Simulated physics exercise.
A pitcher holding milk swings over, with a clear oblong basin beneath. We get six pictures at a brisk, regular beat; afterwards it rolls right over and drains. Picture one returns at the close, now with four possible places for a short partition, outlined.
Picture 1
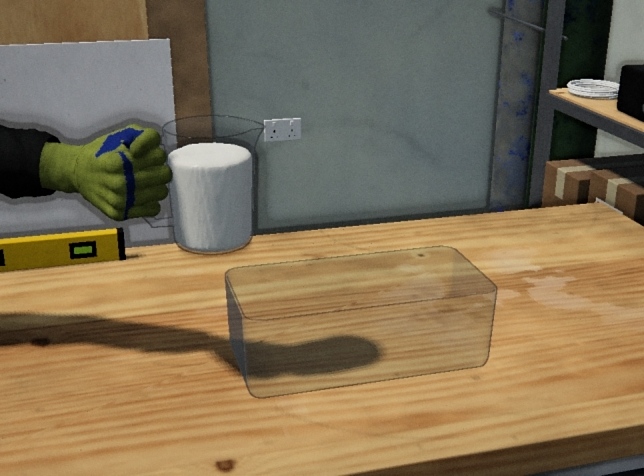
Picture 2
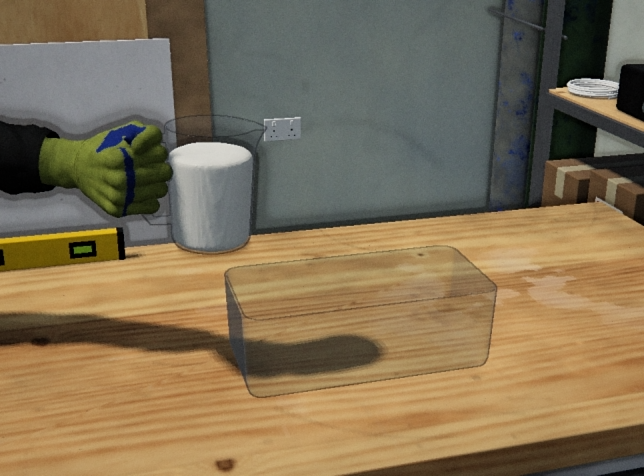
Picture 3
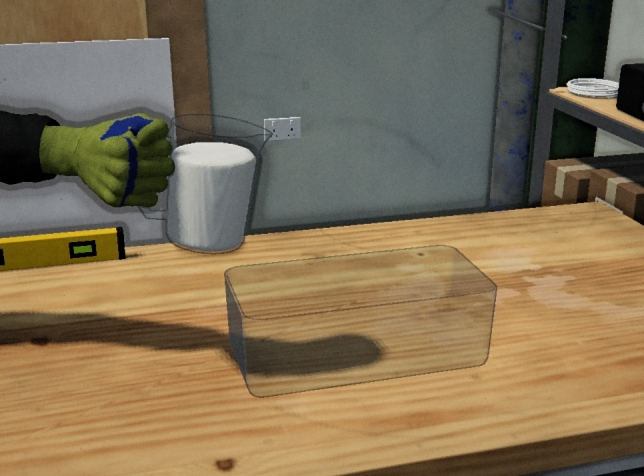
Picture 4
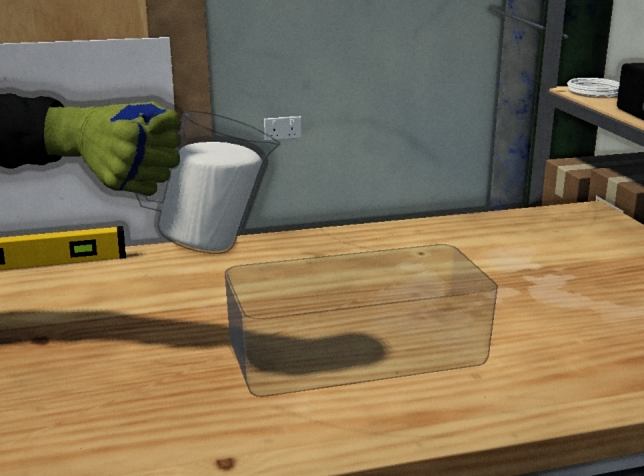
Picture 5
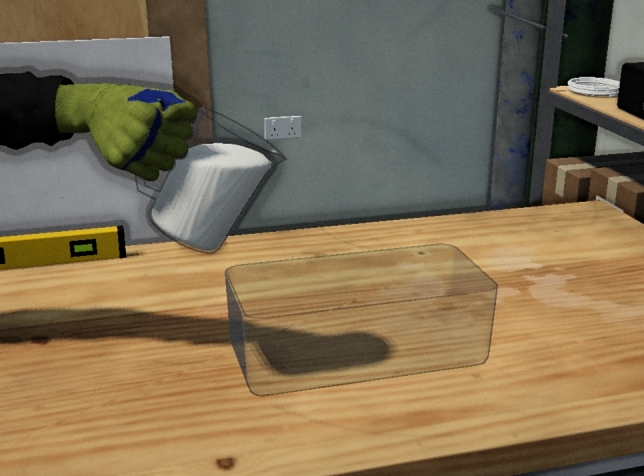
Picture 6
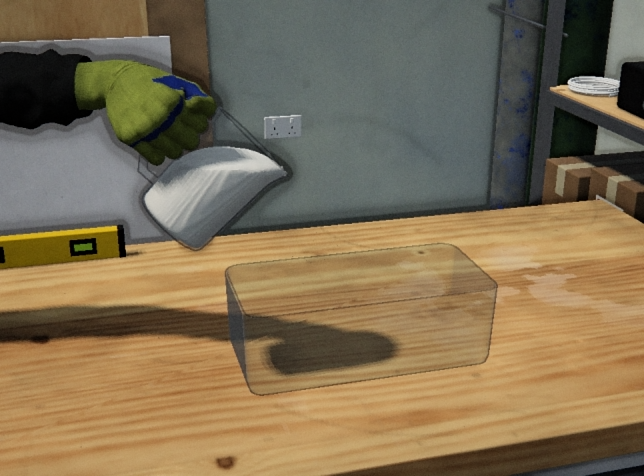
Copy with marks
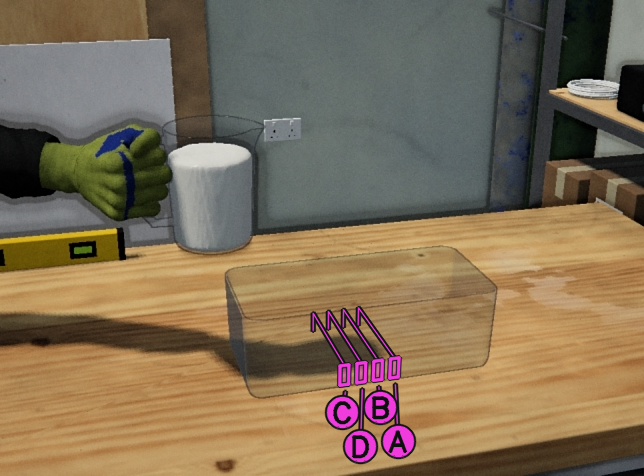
In a workshop, a gloved hand held a clear pitcher of milk upright beyond a clear oblong basin on a wooden bench, then tilted it steadily further to the right, with no milk leaving it.
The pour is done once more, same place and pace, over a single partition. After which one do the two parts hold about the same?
Best: C.
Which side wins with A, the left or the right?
The left one.
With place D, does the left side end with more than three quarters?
No.
On the marked copy, A at (395, 384); B at (378, 386); C at (345, 391); D at (362, 389).
For place A, about 76 % ends left of the wall and 16 % right of it; 7 % is lost outside.
For place B, about 73 % ends left of the wall and 17 % right of it; 10 % is lost outside.
For place C, about 50 % ends left of the wall and 42 % right of it; 8 % is lost outside.
For place D, about 63 % ends left of the wall and 27 % right of it; 10 % is lost outside.
